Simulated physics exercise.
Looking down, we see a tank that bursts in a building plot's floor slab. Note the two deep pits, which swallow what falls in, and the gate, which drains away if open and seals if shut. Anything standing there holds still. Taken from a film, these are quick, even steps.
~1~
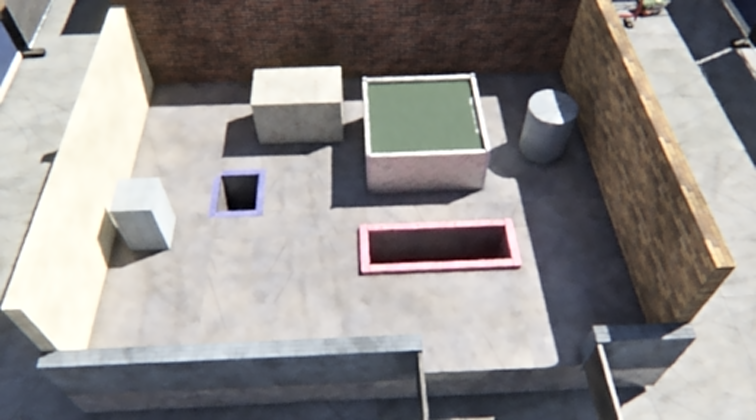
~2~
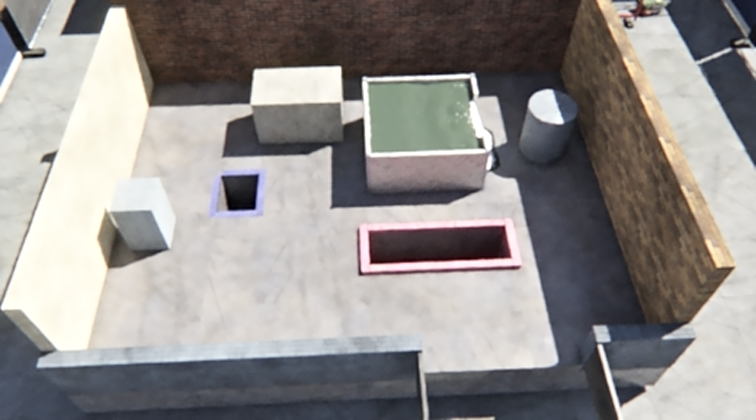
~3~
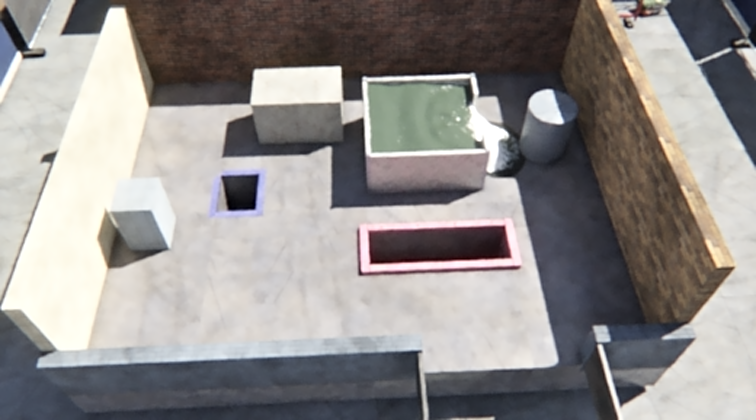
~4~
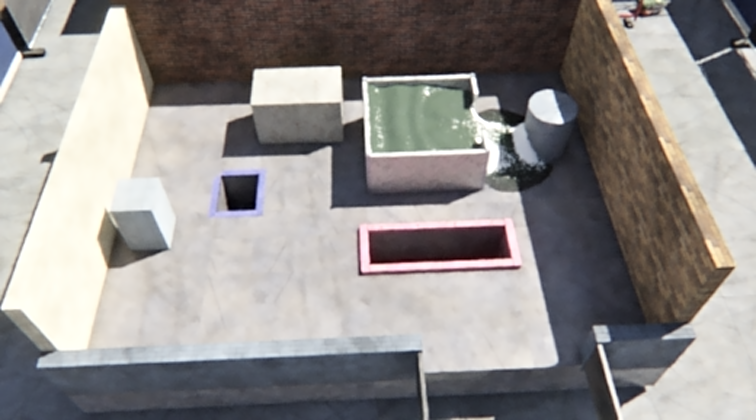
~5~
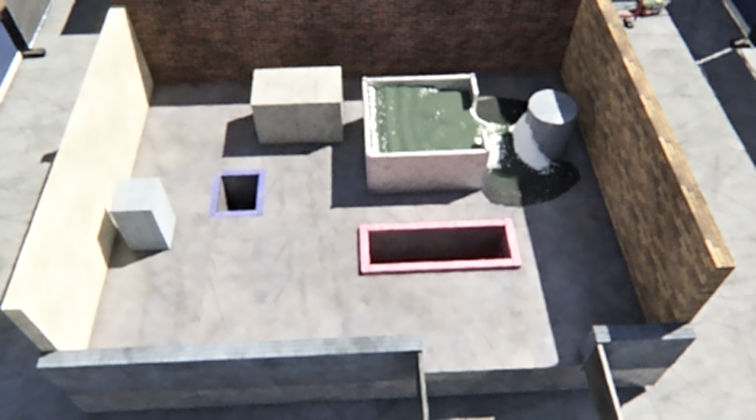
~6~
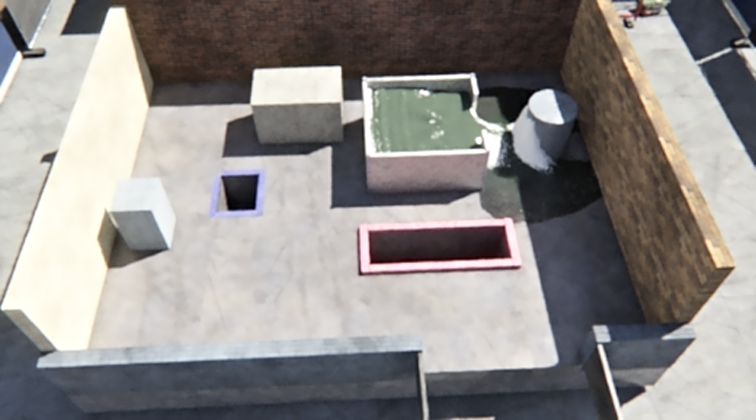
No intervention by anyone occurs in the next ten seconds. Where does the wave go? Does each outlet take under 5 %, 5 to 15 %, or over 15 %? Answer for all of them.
Answer: The gate takes over 15 %; the pink pit takes under 5 %; the blue pit takes under 5 %.
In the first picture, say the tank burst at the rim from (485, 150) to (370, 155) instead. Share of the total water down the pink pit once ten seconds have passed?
That would be pink at 60 percent.
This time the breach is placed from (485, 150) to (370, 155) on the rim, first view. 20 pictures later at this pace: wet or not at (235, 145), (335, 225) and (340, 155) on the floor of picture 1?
Spot by spot: Unaffected, then soaked through, then unaffected.
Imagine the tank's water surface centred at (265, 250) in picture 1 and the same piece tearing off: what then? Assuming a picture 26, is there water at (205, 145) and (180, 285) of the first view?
Well, the first one would be bone-dry, and the second one bone-dry.
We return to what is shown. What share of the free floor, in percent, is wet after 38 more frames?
My estimate is close to 65 per cent.
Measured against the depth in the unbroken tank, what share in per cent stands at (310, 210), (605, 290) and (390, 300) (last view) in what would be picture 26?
First 0, next 14, last 0 in a hundred.
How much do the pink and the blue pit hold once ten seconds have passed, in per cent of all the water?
In the order asked, roughly 0 and 0 percent.
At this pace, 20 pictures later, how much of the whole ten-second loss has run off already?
Roughly 10 %.
A moment on, water covers 20 % of the floor; the gate 0 %, the pink pit 0 %, the blue pit 0 %.
Next, water covers 25 % of the floor; the gate 0 %, the pink pit 0 %, the blue pit 0 %.
Then, water covers 40 % of the floor; the gate 3 %, the pink pit 0 %, the blue pit 0 %.
Later, water covers 65 % of the floor; the gate 11 %, the pink pit 0 %, the blue pit 0 %.
In the end, water covers 90 % of the floor; the gate 24 %, the pink pit 0 %, the blue pit 1 %.
